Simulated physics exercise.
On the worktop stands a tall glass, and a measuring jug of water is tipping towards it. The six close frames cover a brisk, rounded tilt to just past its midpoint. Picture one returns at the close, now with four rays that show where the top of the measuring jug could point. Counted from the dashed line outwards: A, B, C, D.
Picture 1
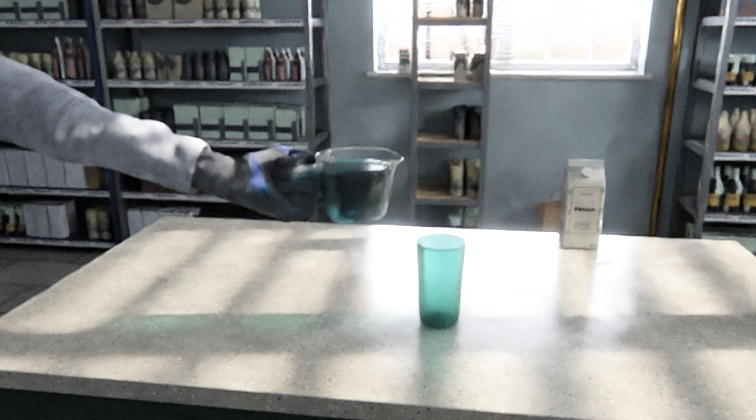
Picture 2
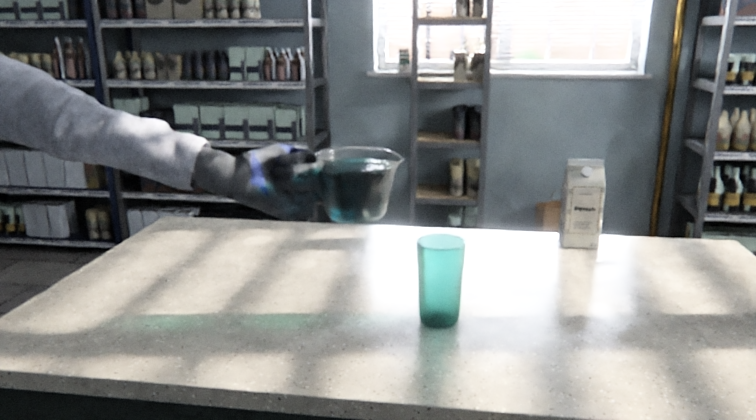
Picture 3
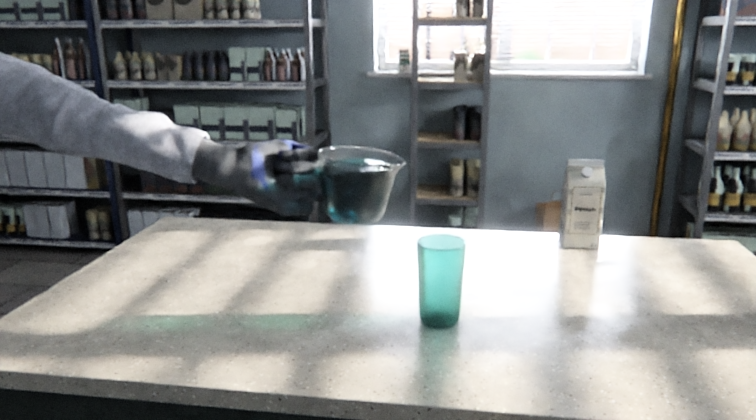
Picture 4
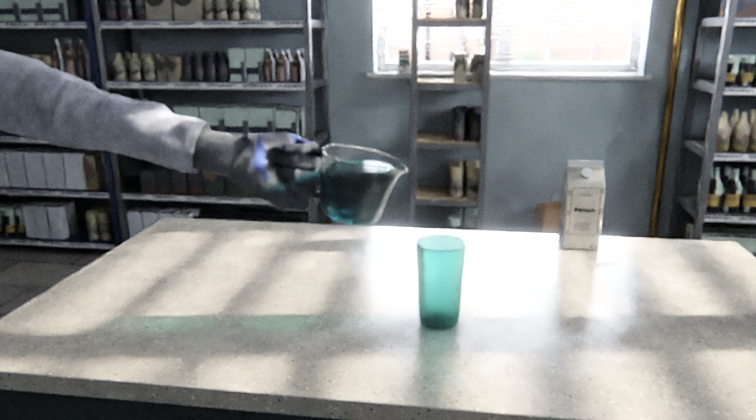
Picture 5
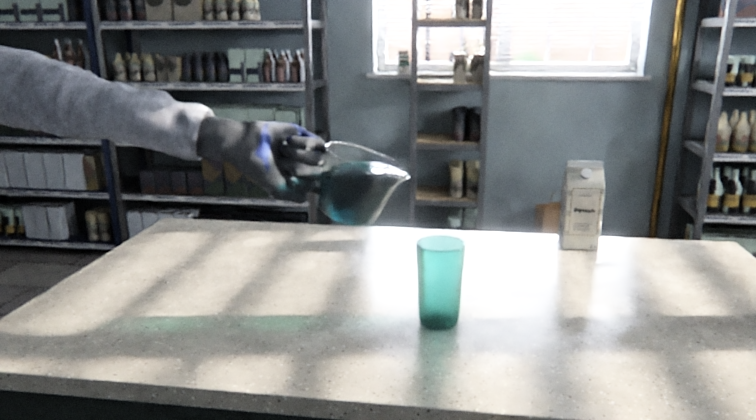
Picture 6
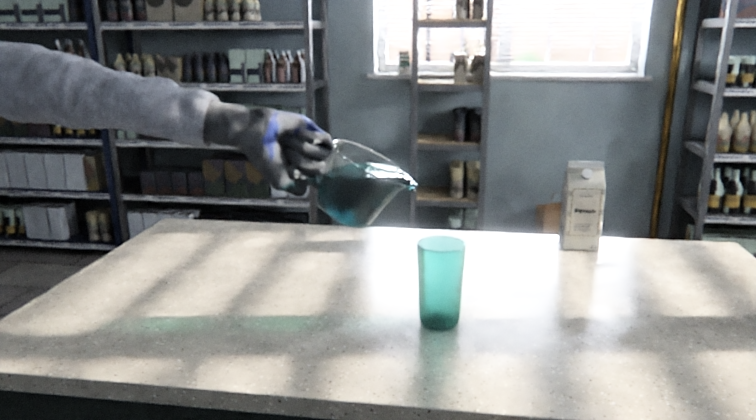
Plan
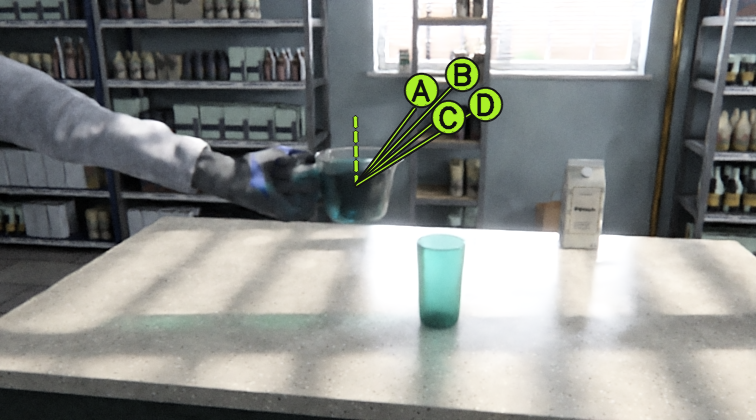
In a storeroom lined with shelves of bottles and boxes, beneath a bright window, a fixed camera looks slightly down across a pale, sunlit worktop. A tall teal glass stands near the middle with a whitish carton behind it to the right, while a gloved hand reaches from the left holding a clear jug of dark teal liquid. The hand keeps the jug upright, then tilts it steadily rightward until liquid just passes the lip.
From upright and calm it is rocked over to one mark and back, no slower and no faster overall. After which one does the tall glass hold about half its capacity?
Choose B.
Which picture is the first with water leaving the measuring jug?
Picture 6.
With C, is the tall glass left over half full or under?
Over.
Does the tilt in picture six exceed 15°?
Yes.
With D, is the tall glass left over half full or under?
Over half.
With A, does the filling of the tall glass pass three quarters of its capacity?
No, less.
On the marked copy, A at (414, 108); B at (450, 87); C at (431, 124); D at (471, 113).
With A, the tall glass ends with about 35 % of what it can hold.
With B, the tall glass ends with about 50 % of what it can hold.
With C, the tall glass ends with about 65 % of what it can hold.
With D, the tall glass ends with about 81 % of what it can hold.
